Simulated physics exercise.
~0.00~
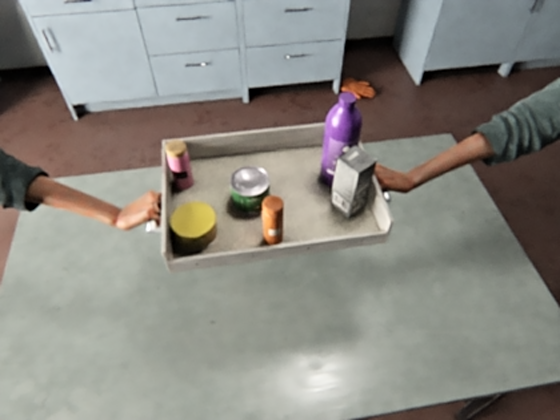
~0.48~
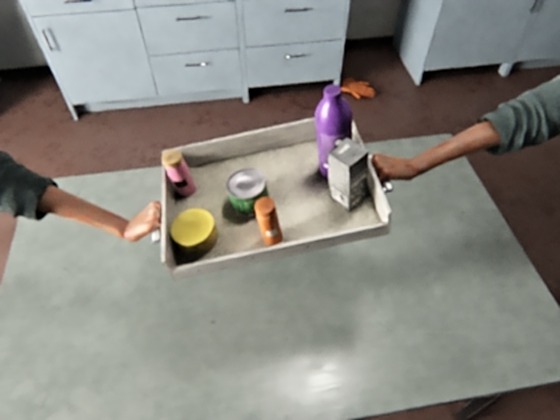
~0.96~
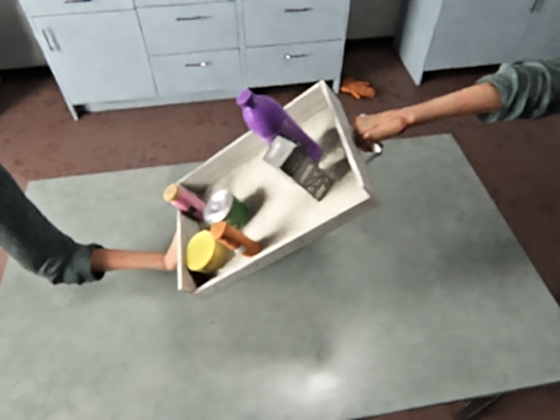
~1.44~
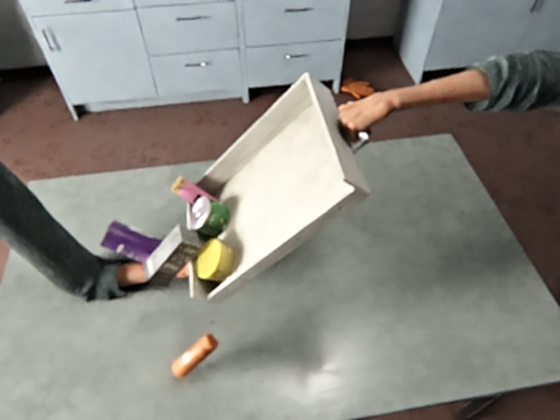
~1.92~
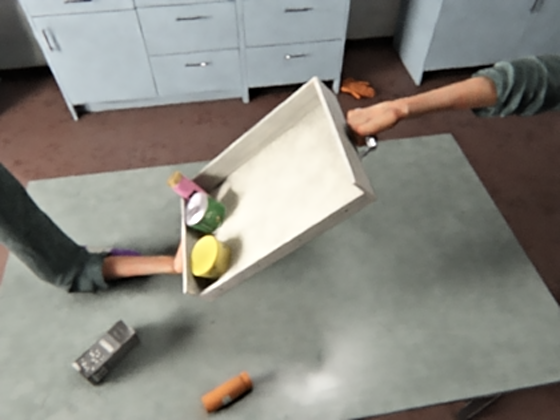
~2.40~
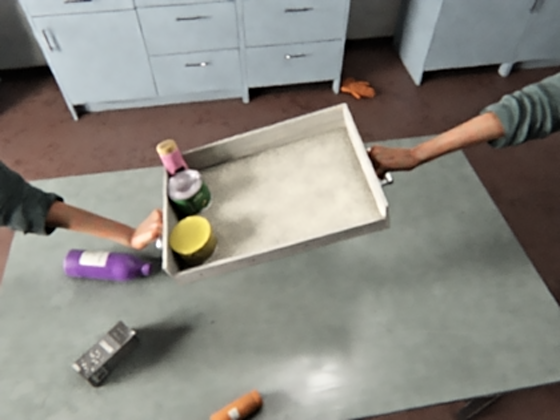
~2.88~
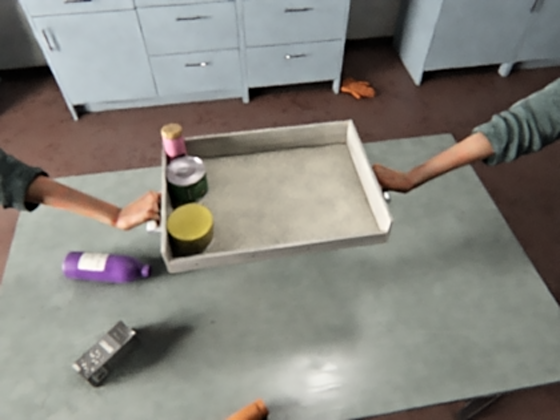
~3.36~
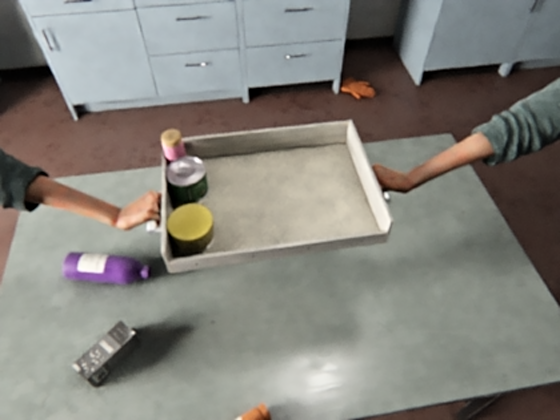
In the video, two hands hold an open crate of containers above a table and tip it steeply to the left, so a purple bottle, grey carton and orange shaker fall out, then level it with the green tub, yellow tub and pink shaker still inside.
